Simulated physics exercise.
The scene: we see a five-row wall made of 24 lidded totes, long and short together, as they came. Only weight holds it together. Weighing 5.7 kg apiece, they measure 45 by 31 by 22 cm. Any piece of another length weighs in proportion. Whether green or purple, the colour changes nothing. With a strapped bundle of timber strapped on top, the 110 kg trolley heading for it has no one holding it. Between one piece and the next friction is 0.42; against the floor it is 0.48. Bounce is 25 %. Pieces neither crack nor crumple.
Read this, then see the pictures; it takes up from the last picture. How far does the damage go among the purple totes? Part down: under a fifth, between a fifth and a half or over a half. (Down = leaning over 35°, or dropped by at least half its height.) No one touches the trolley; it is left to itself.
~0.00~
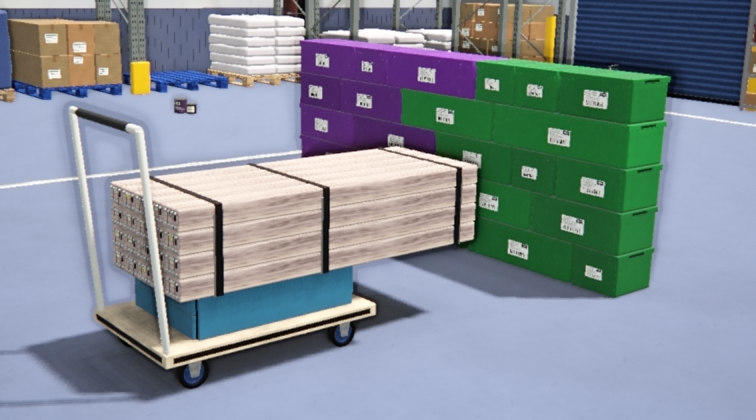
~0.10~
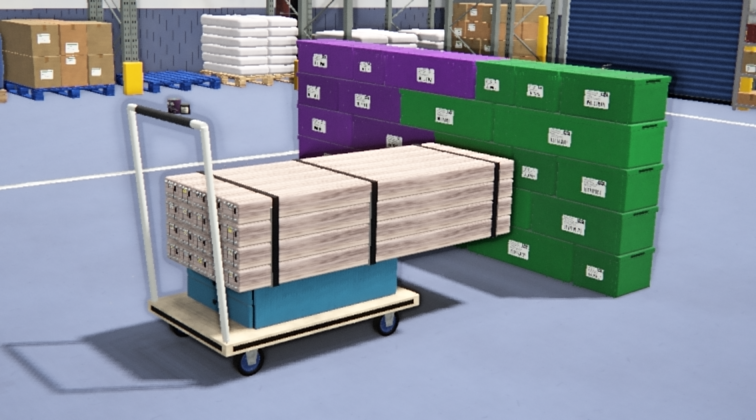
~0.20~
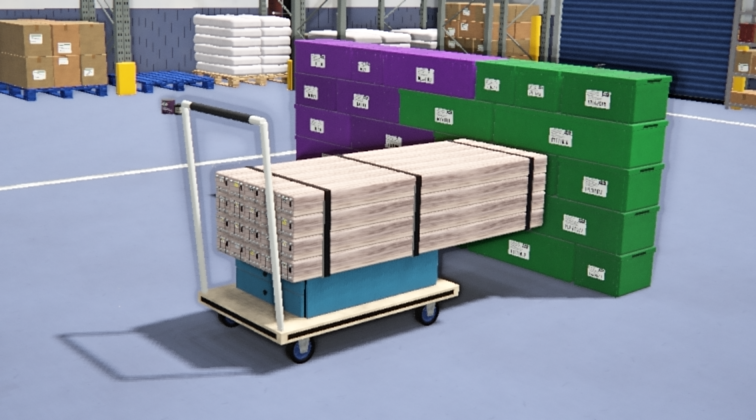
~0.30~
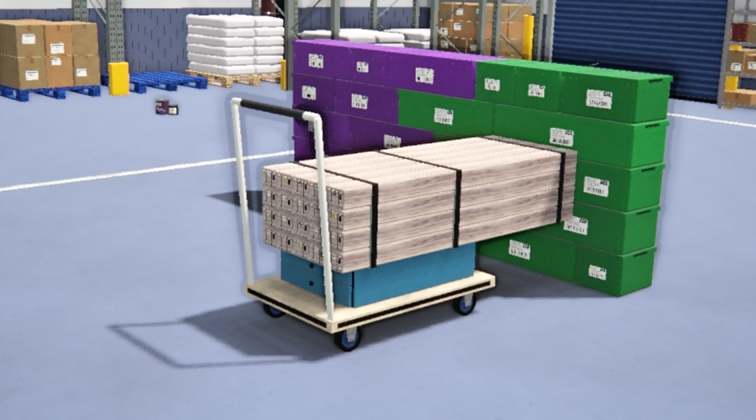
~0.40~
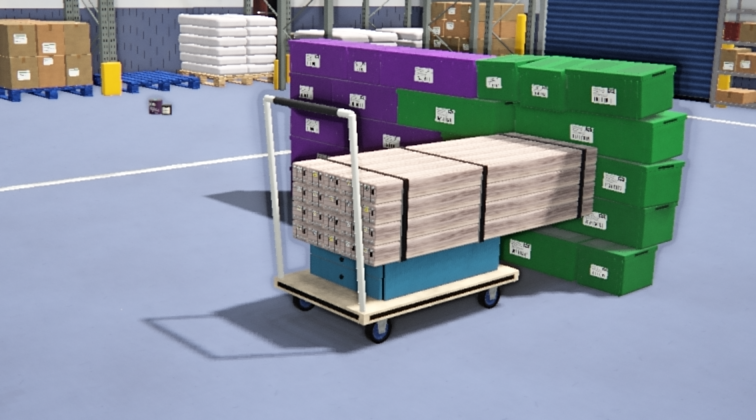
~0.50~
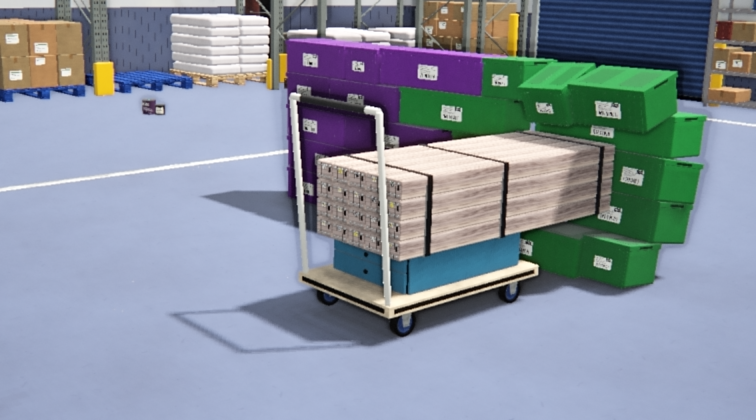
Of the lot, the part is below a fifth.
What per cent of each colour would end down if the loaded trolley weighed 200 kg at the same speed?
You'd get purple 10 and green 80 percent.
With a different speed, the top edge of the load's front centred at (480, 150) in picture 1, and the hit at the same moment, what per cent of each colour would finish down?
Purple 10%, green 80%.
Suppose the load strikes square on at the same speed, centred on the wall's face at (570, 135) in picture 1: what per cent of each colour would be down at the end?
In that case you'd see purple at 0 per cent and green at 50 per cent down.
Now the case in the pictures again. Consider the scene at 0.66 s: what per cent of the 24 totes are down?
10 per cent.
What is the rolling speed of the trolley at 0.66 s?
Speed: Close to 1.1 m/s.
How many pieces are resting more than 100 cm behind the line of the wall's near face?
Some 6 pieces.
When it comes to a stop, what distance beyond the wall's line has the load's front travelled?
Offset past line: Approx. 80 cm.
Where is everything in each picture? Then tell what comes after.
In the first picture (we follow the side turned to the camera; the camera moves round a little), load (468, 190) 73 cm short of the wall; top purple tote (426, 74); top green tote (534, 89); no piece has moved.
Load (505, 184) 50 cm short of the wall; top purple tote (425, 74), in the second picture.
Load (539, 178) 26 cm short of the wall; top purple tote (424, 74), in the third picture.
Load (569, 173) 36 mm short of the wall; top purple tote (424, 74), in the fourth picture.
Load (590, 169) 12 cm into the wall's line; top purple tote (423, 74); top green tote (539, 90) tipped 8°; 9 stirred so far, in the fifth picture.
Load (608, 166) 26 cm into the wall's line; top purple tote (427, 71) displaced 33 mm; top green tote (543, 107) tipped 23°; 12 stirred so far, in the sixth picture.
Around 0.66 s, load 44 cm past the wall's line, still rolling; none of the 11 purple totes down (2 of 24 in all colours); top purple tote tipped 11°; top green tote tipped 28°, 10 cm lower.
Around 0.96 s, load 73 cm past the wall's line, still rolling; none of the 11 purple totes down (7 of 24 in all colours); top purple tote tipped 27°; top green tote 16 cm lower.
Around 1.44 s, load 89 cm past the wall's line, still rolling; 1 of the 11 purple totes down (11 of 24 in all colours); top purple tote tipped 47°, 41 cm lower; top green tote 16 cm lower.
Finally (2.9 s), load 79 cm past the wall's line, stopped; 1 of the 11 purple totes down (11 of 24 in all colours); top purple tote tipped 30°, 71 cm lower; top green tote 16 cm lower. That is 9 per cent. Seen by the last camera, middles, top purple tote near (472, 154), top green tote near (580, 105).
